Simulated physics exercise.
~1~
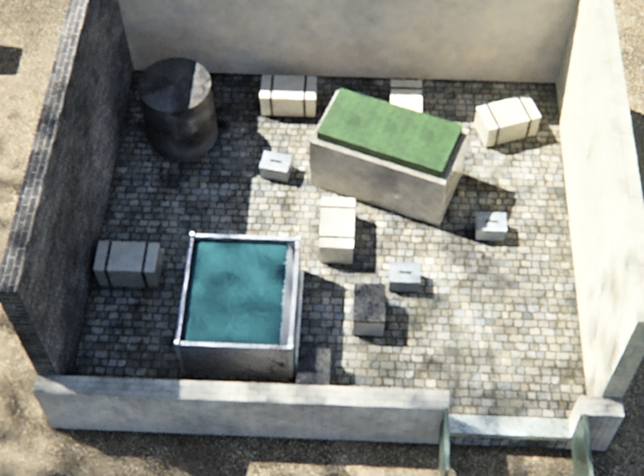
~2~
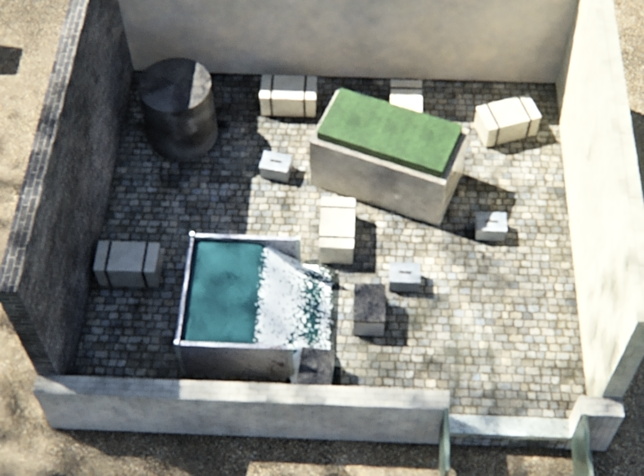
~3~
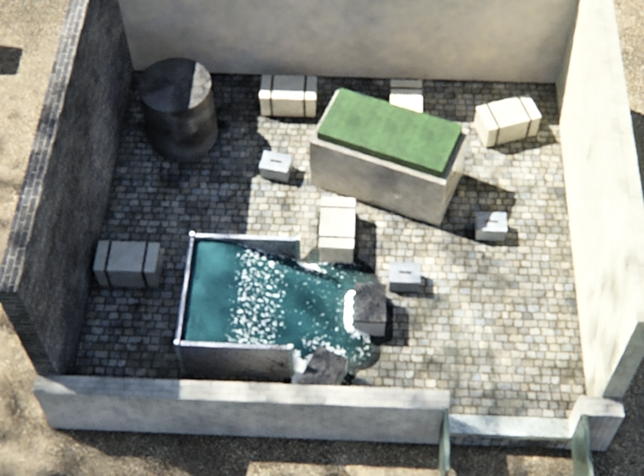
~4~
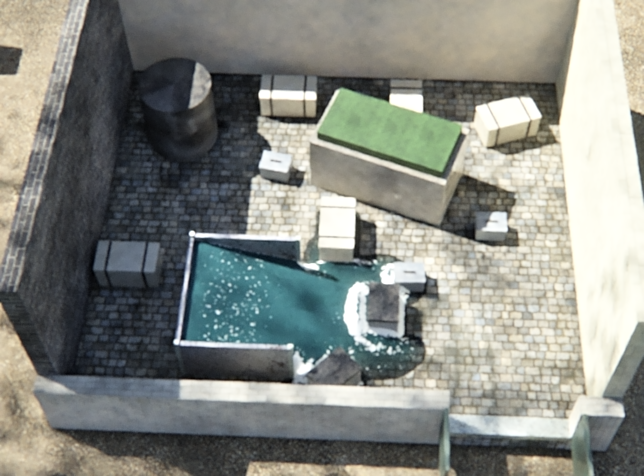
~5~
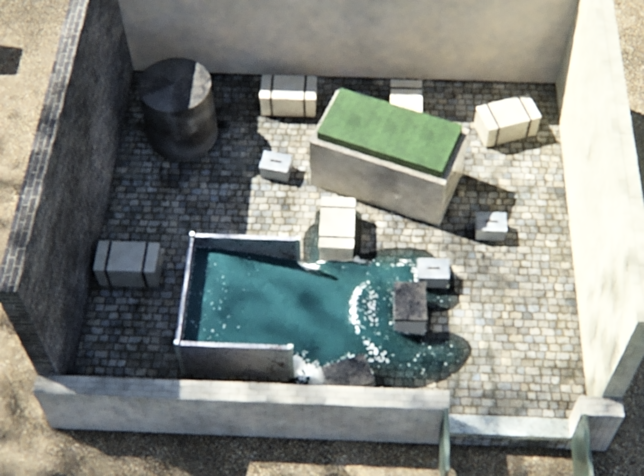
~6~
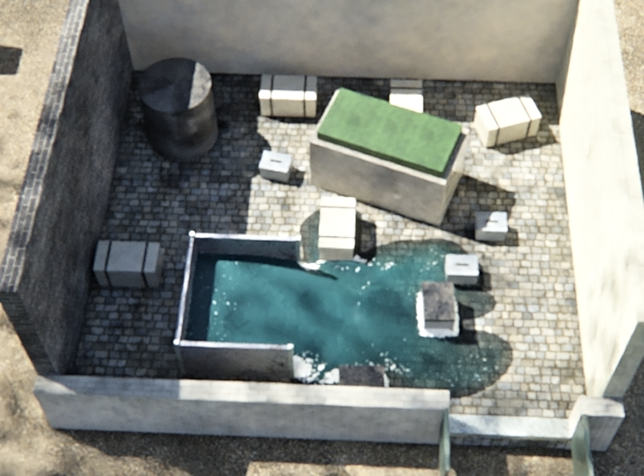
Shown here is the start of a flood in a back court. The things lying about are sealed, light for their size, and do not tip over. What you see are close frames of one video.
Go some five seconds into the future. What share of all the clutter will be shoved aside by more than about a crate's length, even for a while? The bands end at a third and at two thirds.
A third to two thirds.
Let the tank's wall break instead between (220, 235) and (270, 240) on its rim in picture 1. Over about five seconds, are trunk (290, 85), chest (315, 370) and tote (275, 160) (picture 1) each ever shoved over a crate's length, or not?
First covers that distance, second stays short of it, third covers that distance.
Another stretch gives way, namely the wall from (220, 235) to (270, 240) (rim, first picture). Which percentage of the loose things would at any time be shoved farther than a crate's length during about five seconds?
Close to 20 %.
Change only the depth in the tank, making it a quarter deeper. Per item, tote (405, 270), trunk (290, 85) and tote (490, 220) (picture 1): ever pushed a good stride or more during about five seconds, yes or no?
In the order asked: Over that distance, below that distance and over that distance.
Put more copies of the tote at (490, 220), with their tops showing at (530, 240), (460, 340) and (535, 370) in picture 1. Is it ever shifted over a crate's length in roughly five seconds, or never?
Twin one: Slides well clear; twin two: Slides well clear; twin three: Slides well clear.
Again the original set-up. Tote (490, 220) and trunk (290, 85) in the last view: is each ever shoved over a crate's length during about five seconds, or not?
In the order asked: Over that mark, then a lesser distance.
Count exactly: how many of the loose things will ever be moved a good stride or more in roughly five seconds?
The total here is 4.
A moment on, 3 of 10 are well off their spots; 0 afloat.
Next, 4 of 10 are well off their spots; 3 afloat.
Later, 4 of 10 are well off their spots; 3 afloat.
In the end, 4 of 10 are well off their spots, and 4 have been at some point; 2 afloat.
